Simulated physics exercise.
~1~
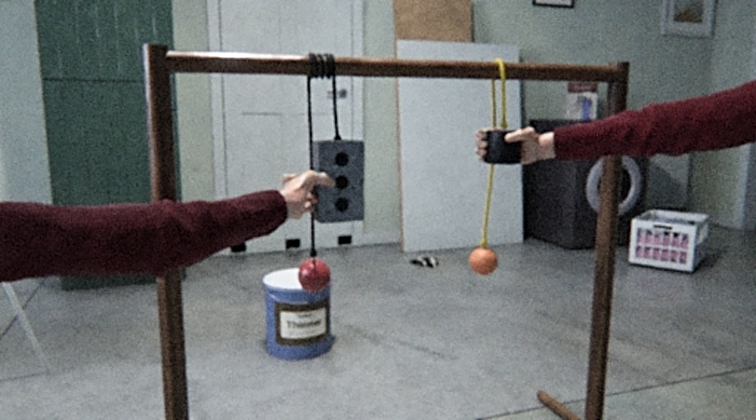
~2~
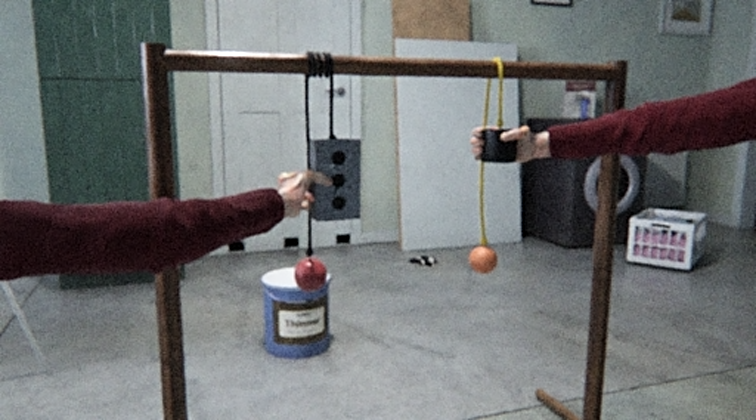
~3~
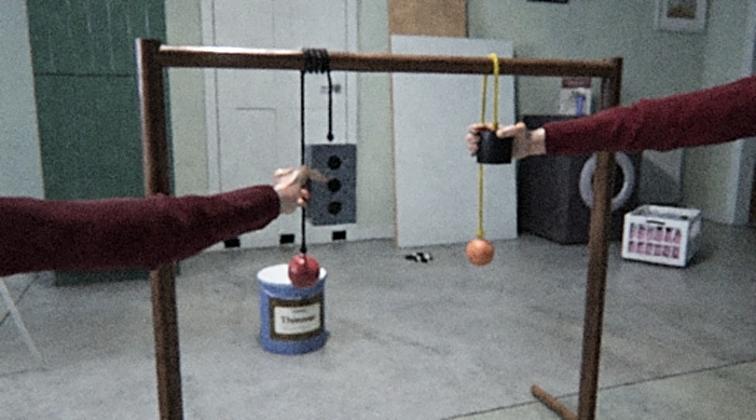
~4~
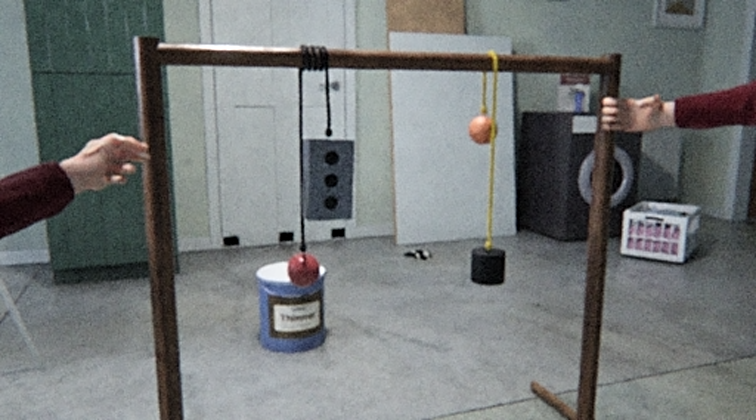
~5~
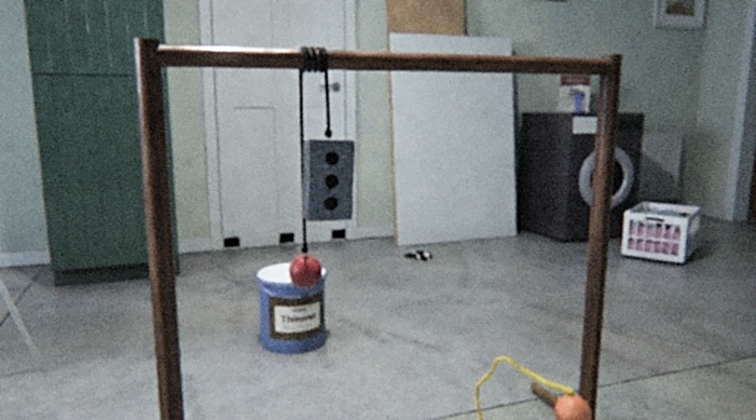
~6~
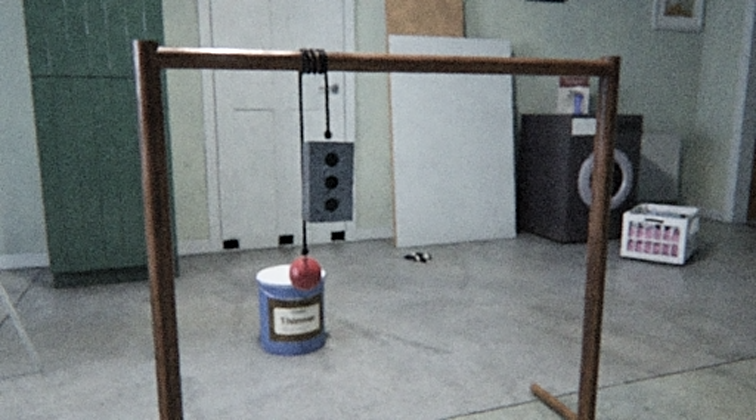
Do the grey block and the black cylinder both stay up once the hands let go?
No, only the grey block keeps its height on the black cord. The black cylinder runs down to the floor.
